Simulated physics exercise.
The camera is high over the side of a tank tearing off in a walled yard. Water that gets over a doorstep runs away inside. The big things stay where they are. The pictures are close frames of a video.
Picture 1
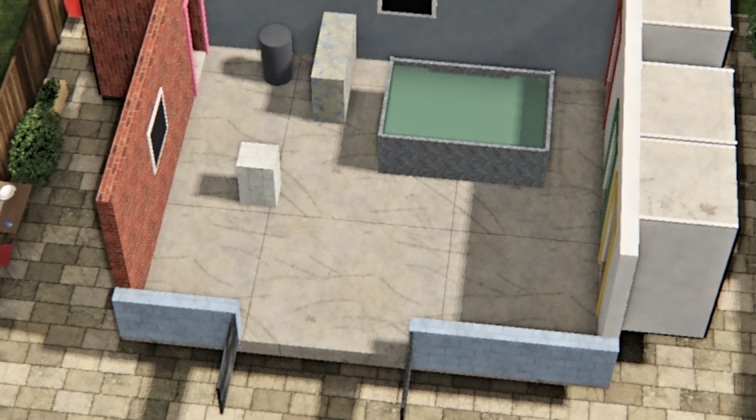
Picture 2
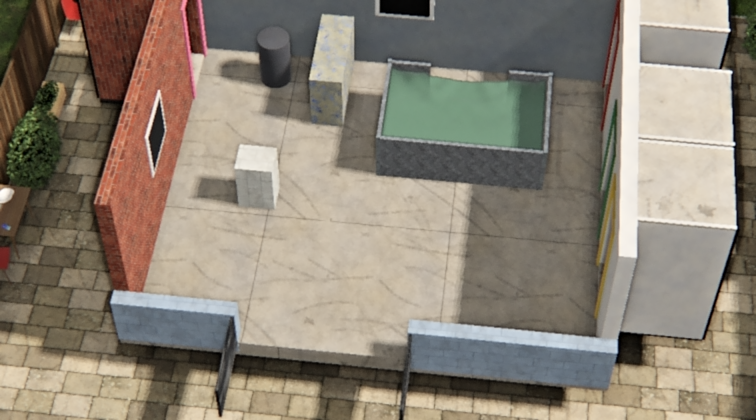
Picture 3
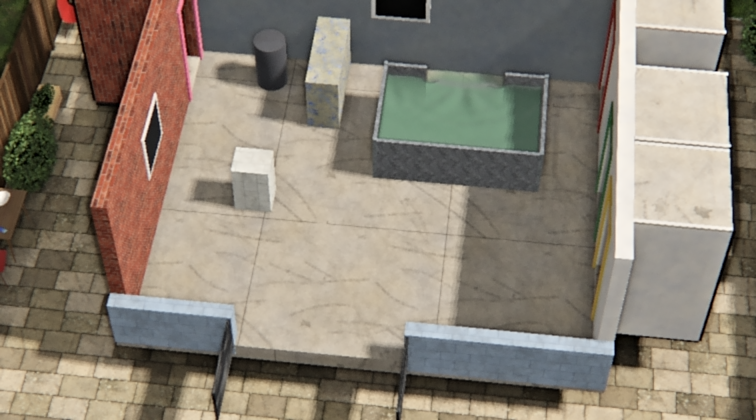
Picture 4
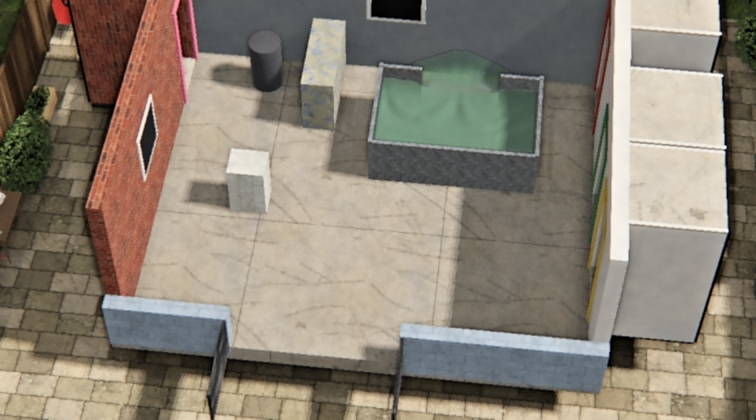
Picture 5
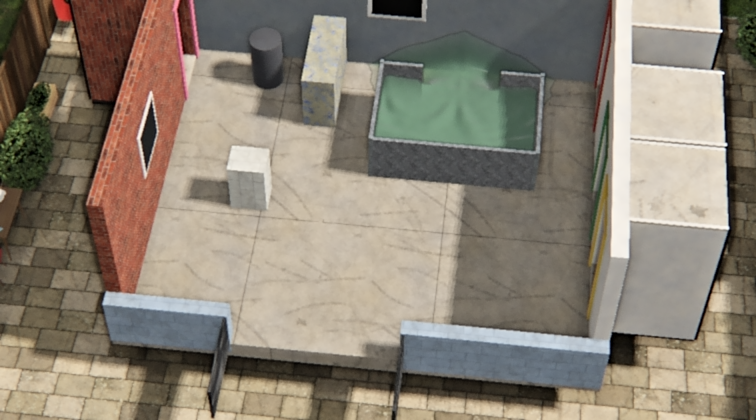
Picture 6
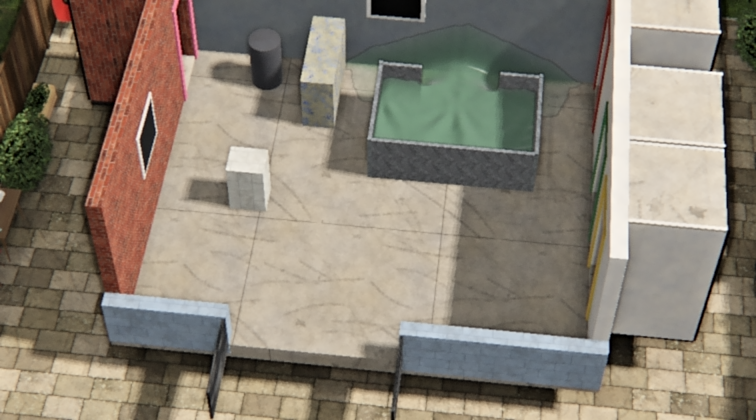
A walled yard with a pale stone floor is seen from high above, paving outside it. A brick wall stands left, a dark cylinder, a speckled block and a grey tank of green water sit toward the grey back wall, a white block nearer, low blue walls in front. The tank's far side opens and green water pours out, spreading along the back wall, while the view shifts slightly.
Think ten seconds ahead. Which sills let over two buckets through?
One by one: The green door stays under that; the red door takes more than that; the pink door stays under that; the yellow door stays under that.
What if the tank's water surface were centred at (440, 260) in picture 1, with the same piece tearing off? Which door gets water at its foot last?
I say the yellow one.
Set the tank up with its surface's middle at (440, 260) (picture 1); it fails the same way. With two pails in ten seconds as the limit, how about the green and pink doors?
Green is over, pink holds.
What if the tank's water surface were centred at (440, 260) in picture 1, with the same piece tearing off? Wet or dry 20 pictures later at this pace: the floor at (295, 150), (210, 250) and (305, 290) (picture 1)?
As listed: Under water, dry, not flooded.
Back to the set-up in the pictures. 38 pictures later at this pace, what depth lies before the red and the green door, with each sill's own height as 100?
Near 160 and 100 in a hundred.
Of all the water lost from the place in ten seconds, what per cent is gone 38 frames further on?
I make it 75 per cent.
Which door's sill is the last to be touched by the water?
It is the yellow door.
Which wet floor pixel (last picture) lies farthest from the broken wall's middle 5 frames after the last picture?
Around (207, 56).
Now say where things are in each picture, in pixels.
The first picture shows still water in the tank at (468, 107).
In the second picture, the front is at a hidden place, out from the gap on the tank's far side.
In the third picture, the front is at a hidden place, out from the gap on the tank's far side.
In the fourth picture, the front is at (399, 69), out from the gap on the tank's far side.
In the fifth picture, water pours out on the tank's far side and has run to (372, 64).
In the sixth picture, the front is at a hidden place, out from the gap on the tank's far side.
A moment on, water covers 15 % of the floor; the green door not reached, the red door over two buckets in, the pink door not reached, the yellow door not reached.
Next, water covers 30 % of the floor; the green door wet at the sill, nothing in, the red door far over two buckets in, the pink door wet at the sill, nothing in, the yellow door not reached.
Then, water covers 65 % of the floor; the green door wet at the sill, nothing in, the red door far over two buckets in, the pink door under two buckets in, the yellow door wet at the sill, nothing in.
Later, water covers 85 % of the floor; the green door wet at the sill, nothing in, the red door far over two buckets in, the pink door under two buckets in, the yellow door wet at the sill, nothing in.
In the end, water covers 95 % of the floor; the green door under two buckets in, the red door far over two buckets in, the pink door under two buckets in, the yellow door wet at the sill, nothing in.
